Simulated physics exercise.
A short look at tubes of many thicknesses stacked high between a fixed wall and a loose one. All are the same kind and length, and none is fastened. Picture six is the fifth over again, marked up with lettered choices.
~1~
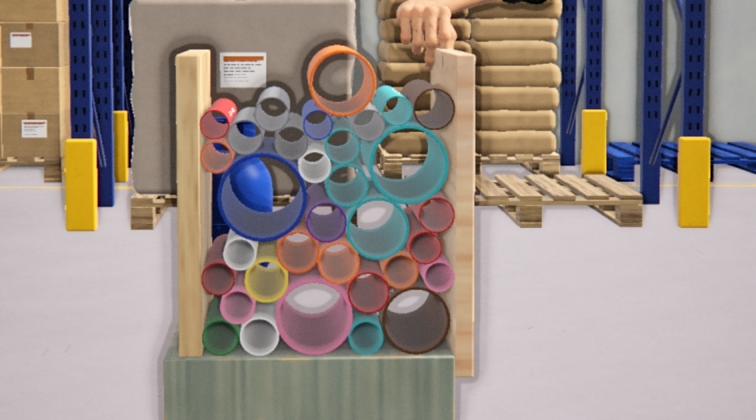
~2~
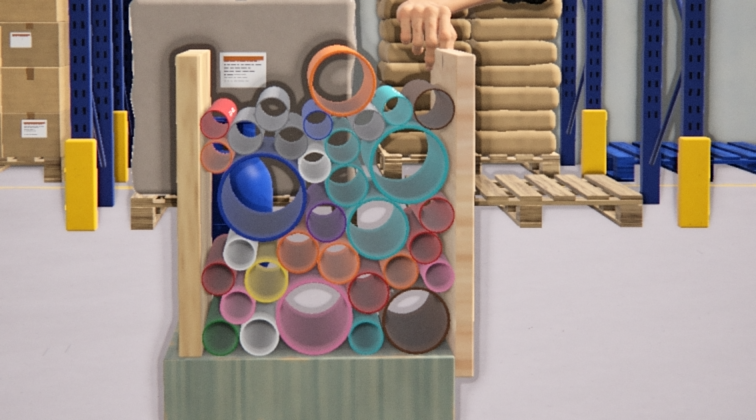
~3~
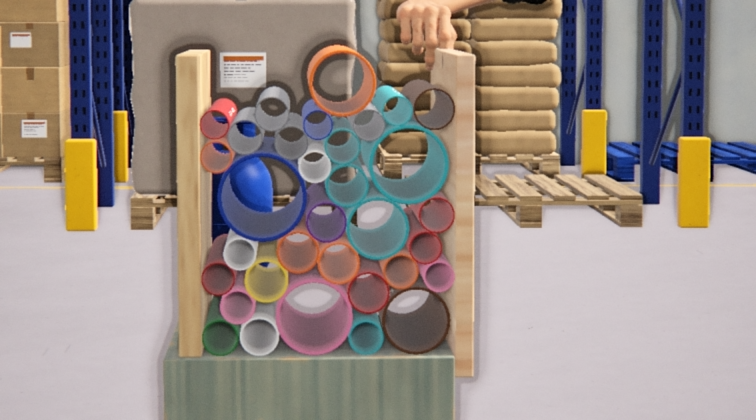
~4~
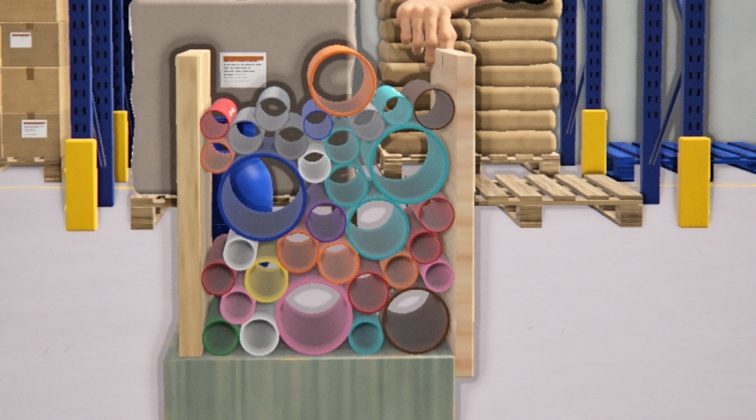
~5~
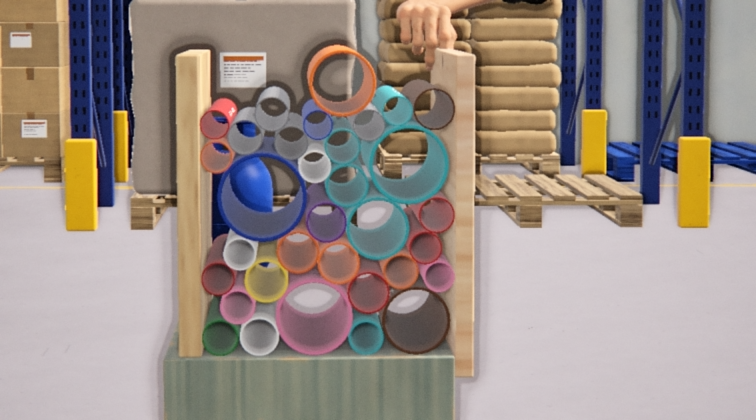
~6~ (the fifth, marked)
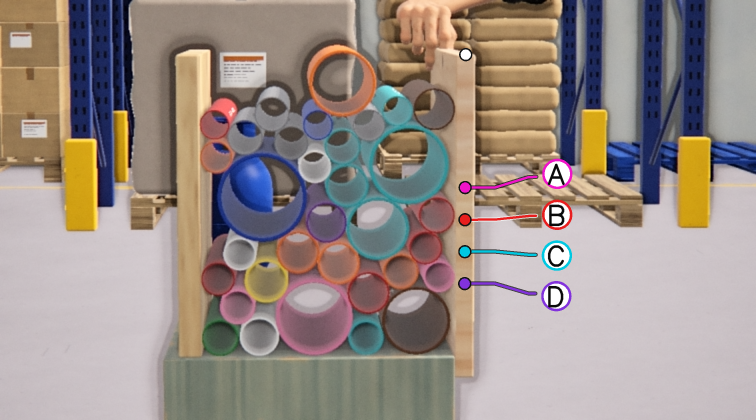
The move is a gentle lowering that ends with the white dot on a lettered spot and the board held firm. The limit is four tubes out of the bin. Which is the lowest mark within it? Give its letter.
The lowest mark that will do is B.
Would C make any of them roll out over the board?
At C: Yes.
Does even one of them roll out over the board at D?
At D: Yes.
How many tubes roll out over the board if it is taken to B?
At B the number is one.
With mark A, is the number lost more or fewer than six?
At A, fewer than six.
On the copy, A at (465, 188); B at (465, 220); C at (465, 252); D at (465, 284); the white dot at (466, 54).
On B. First, top of the board (455, 126).
Then, top of the board (455, 209).
Finally, top of the board (455, 219), one out over the board.
By contrast, A one out over the board; C more than four out over the board; D more than four out over the board.
